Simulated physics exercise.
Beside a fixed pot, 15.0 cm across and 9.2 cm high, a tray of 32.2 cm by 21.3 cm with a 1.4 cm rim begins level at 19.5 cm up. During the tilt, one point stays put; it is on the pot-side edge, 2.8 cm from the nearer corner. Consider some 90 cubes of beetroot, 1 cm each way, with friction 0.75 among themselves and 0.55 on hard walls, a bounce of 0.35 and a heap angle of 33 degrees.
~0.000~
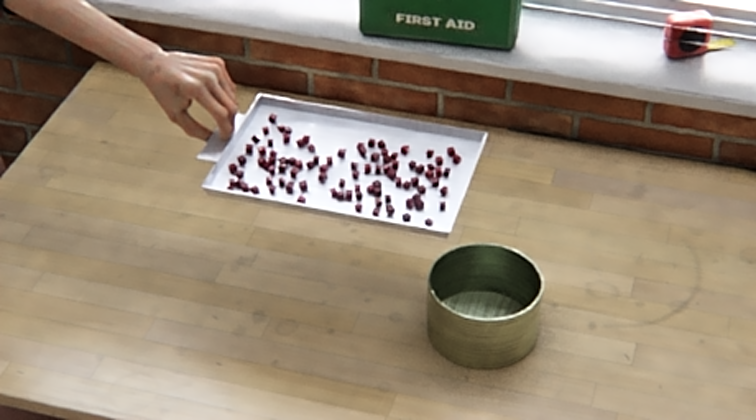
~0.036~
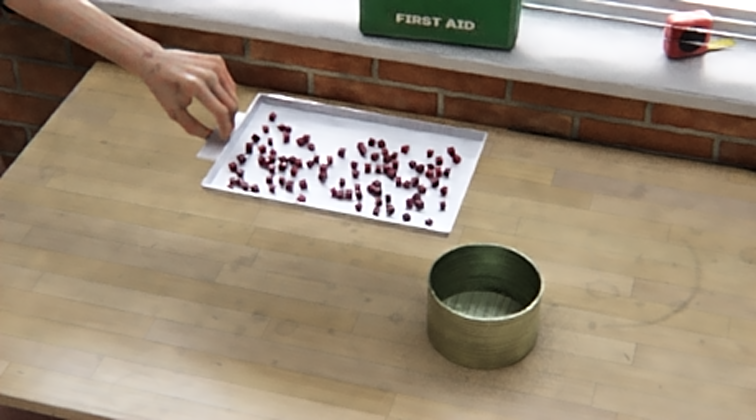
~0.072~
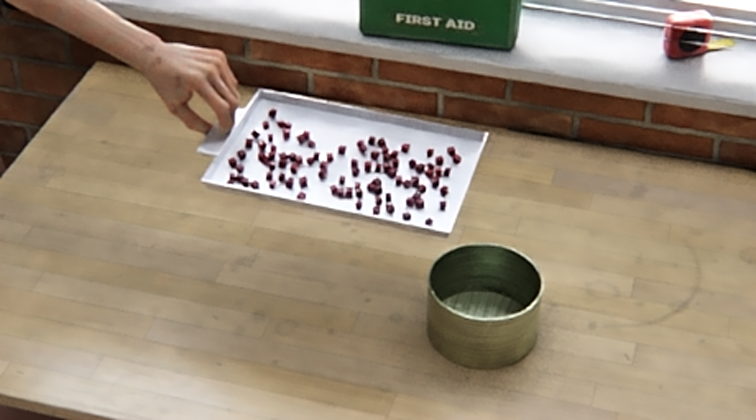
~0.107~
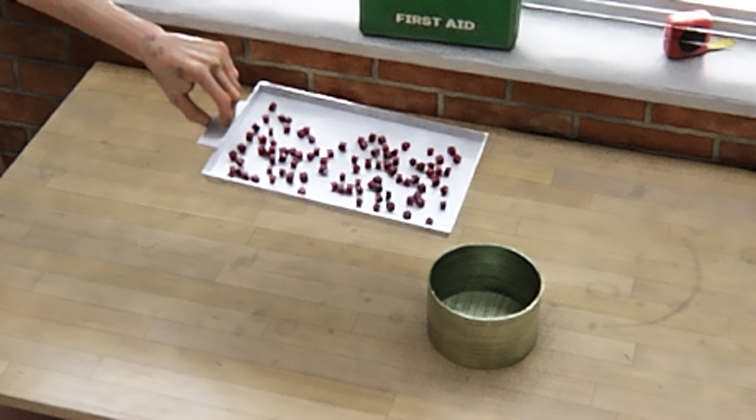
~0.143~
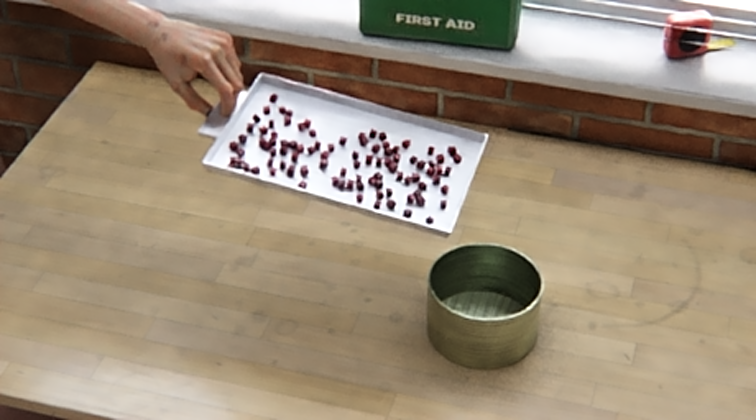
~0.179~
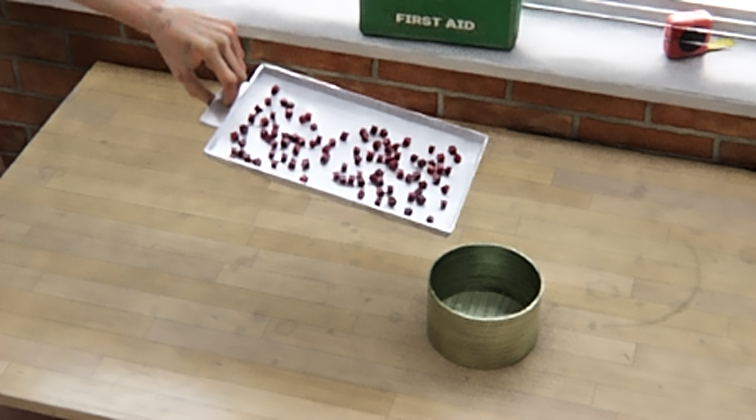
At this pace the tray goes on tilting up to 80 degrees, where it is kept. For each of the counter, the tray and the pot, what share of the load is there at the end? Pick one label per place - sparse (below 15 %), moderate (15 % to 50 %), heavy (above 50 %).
Counter: Moderate; tray: Moderate; pot: Moderate.
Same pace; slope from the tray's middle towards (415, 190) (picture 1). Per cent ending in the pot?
That would be close to 45 per cent.
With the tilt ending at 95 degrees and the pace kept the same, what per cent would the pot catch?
Then about 35 per cent.
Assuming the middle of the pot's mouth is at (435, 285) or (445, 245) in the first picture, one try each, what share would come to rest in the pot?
First try around 5 %, second around 0 %.
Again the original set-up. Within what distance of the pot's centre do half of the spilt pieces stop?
I'd say close to 32 centimetres.
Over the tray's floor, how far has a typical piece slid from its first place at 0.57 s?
It has moved some 2 cm from its start.
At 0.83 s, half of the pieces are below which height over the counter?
Roughly 20 centimetres, give or take.
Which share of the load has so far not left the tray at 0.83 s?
Estimate: About 75 percent.
After 0.57 s, tilt 44 degrees; the tray holds 100 %, the pot 0 %.
Then, at 0.83 s, tilt 66 degrees; the tray holds 75 %, the pot 0 %.
After 1.20 s, tilt 80 degrees; the tray holds 30 %, the pot 30 %.
By 2.5 s all is still; counter 40 %, tray 30 %, pot 30 %.
